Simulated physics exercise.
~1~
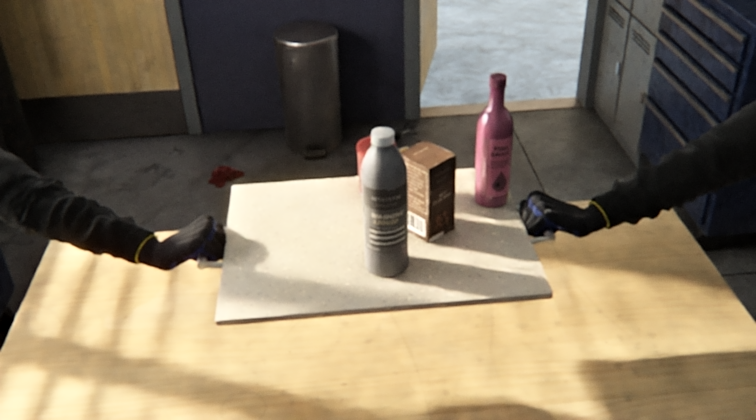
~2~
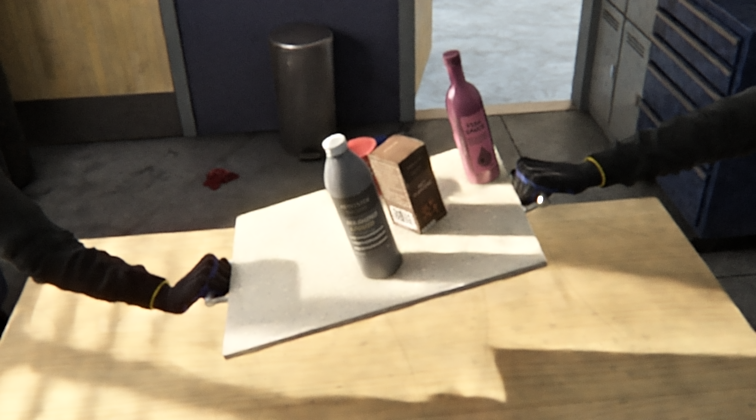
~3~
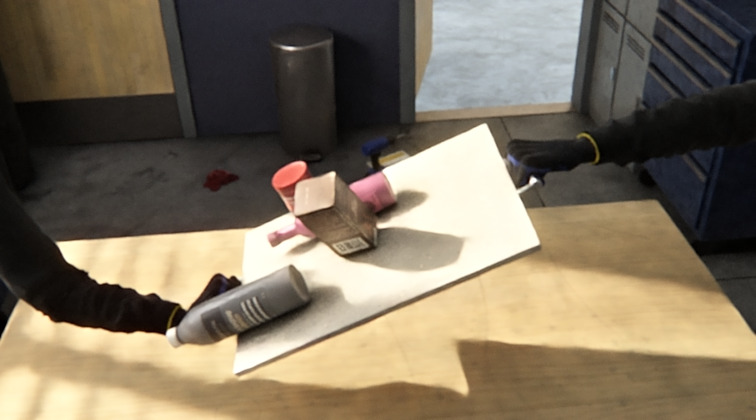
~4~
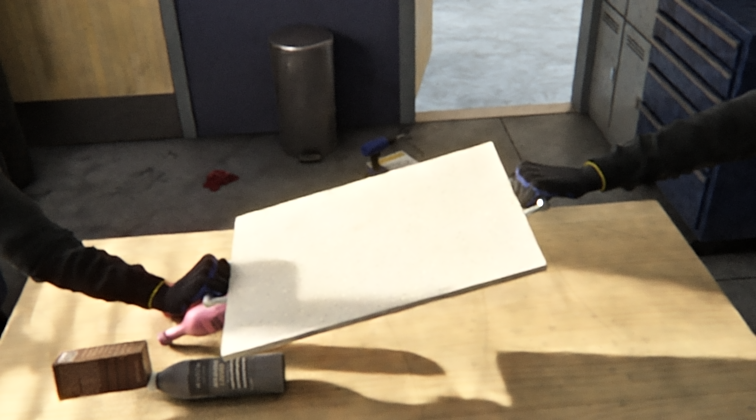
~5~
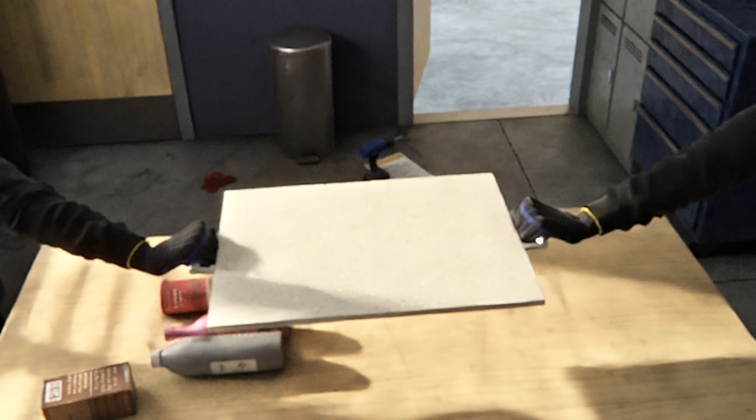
A flat, pale, rimless tray is held level by two gloved hands above a wooden table, carrying a grey bottle, a brown carton, a pink bottle and a red tin partly hidden behind them. The hands tip its left edge down, and all four items lean left. As the tilt steepens, the grey and pink bottles topple and everything slides toward the lower left. The items leave the tray, the carton and both bottles dropping onto the table. The hands bring the tray back to level, empty, with all four lying tipped over at the lower left.
